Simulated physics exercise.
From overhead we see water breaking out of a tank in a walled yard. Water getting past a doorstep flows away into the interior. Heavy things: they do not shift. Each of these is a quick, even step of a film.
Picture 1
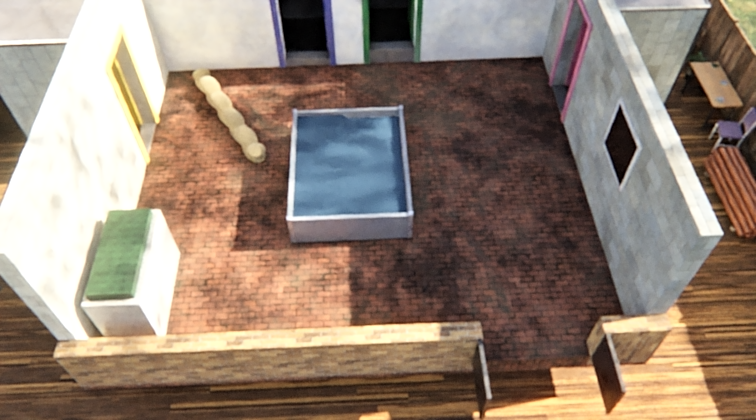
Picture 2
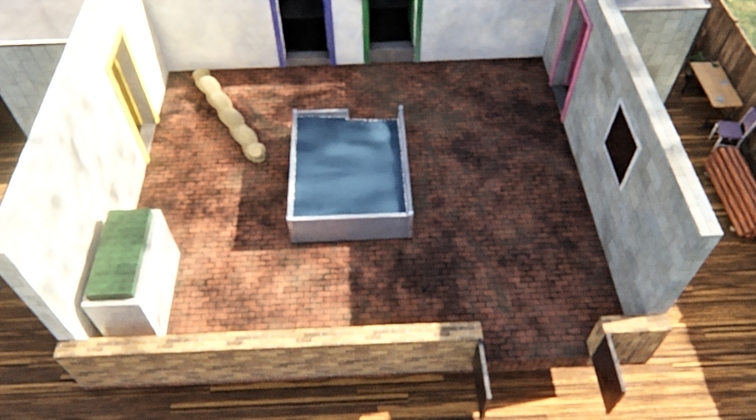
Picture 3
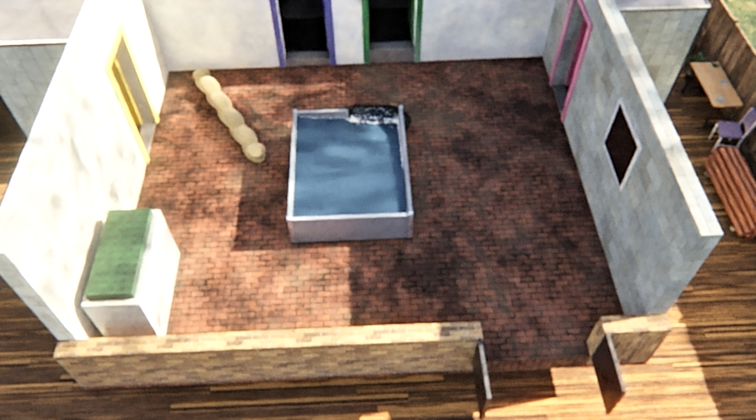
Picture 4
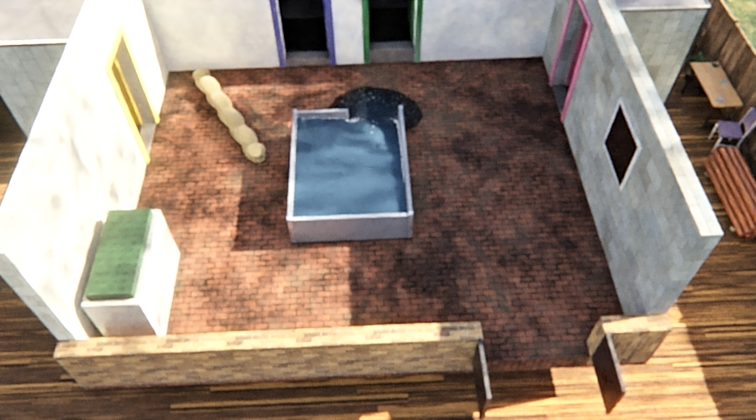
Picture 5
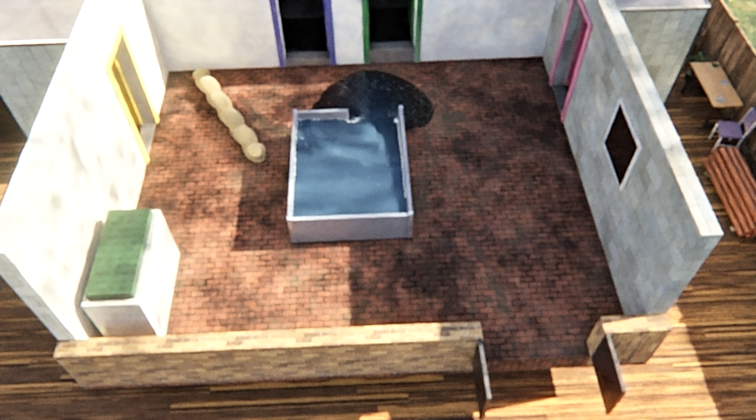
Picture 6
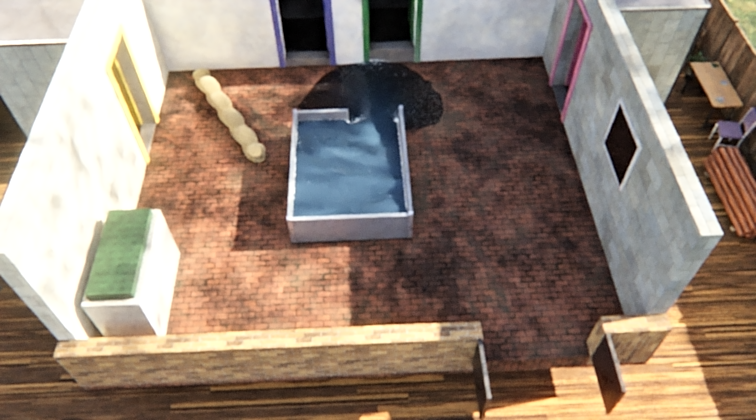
A walled yard with a red brick floor is seen from high overhead, with white and grey walls around it and wooden decking outside. A pale grey tank of blue water sits near the middle, a lumpy cream roll lies to its left, and a green-topped white box stands at lower left. The tank's far side opens at the right, and water pours through, spreading a dark patch across the bricks behind it, while the camera stays still.
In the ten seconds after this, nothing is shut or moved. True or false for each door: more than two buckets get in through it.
The yellow door: False; the green door: False; the blue door: False; the pink door: True.
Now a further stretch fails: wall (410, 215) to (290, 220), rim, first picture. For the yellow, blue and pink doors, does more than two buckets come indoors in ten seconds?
Here's how it goes: The yellow door surpasses the limit, the blue door fails to reach the limit, and the pink door fails to reach the limit.
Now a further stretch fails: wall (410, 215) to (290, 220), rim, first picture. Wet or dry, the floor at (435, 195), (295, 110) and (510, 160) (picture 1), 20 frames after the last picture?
Point by point: Untouched, untouched and untouched.
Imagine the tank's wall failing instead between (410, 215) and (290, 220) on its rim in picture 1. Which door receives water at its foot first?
My answer is the one in yellow.
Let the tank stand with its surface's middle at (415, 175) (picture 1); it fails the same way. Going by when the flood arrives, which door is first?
The green one.
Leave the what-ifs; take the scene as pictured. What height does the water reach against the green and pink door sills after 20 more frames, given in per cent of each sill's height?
Depth ratios, approx.: 60 and 290 percent.
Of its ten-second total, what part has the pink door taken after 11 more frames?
Around 0 %.
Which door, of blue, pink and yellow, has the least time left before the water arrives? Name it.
It's the blue-painted one.
A moment on, water covers 10 % of the floor; the yellow door not reached, the green door wet at the sill, nothing in, the blue door wet at the sill, nothing in, the pink door not reached.
Next, water covers 15 % of the floor; the yellow door not reached, the green door wet at the sill, nothing in, the blue door wet at the sill, nothing in, the pink door not reached.
Then, water covers 25 % of the floor; the yellow door not reached, the green door wet at the sill, nothing in, the blue door under two buckets in, the pink door under two buckets in.
Later, water covers 55 % of the floor; the yellow door wet at the sill, nothing in, the green door wet at the sill, nothing in, the blue door under two buckets in, the pink door over two buckets in.
In the end, water covers 90 % of the floor; the yellow door wet at the sill, nothing in, the green door wet at the sill, nothing in, the blue door under two buckets in, the pink door far over two buckets in.
